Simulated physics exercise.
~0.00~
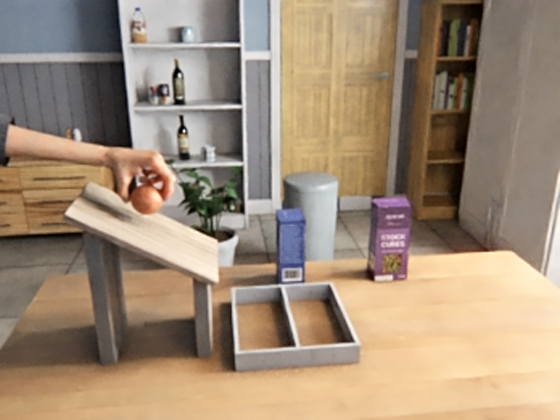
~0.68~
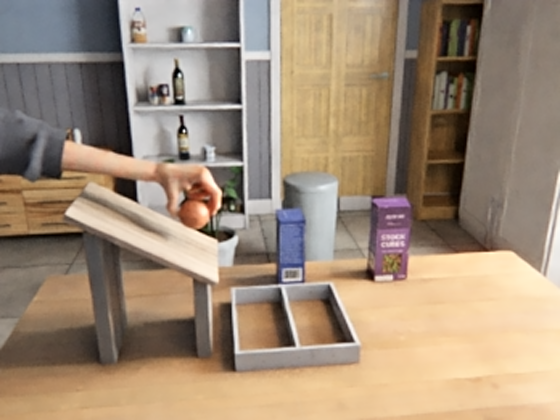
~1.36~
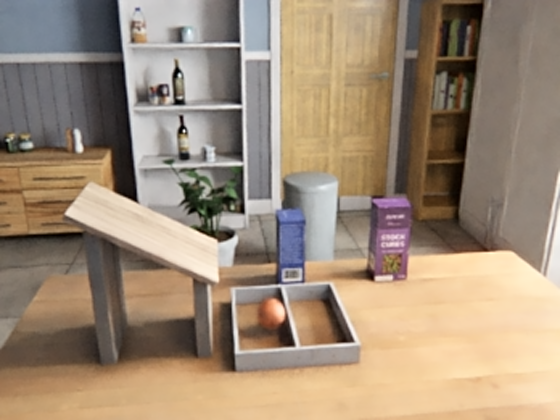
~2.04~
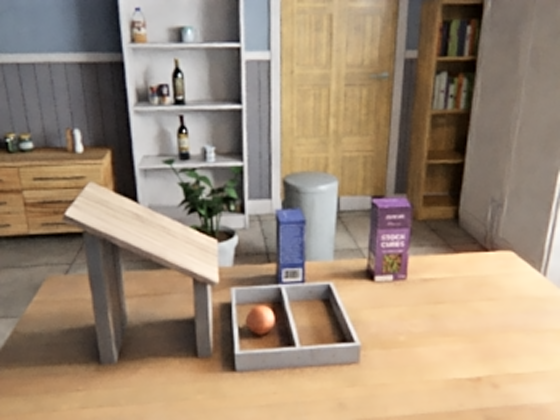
A hand releasing an orange ball above a slanted board, the ball ending up in the nearer bay of a two-bay tray.
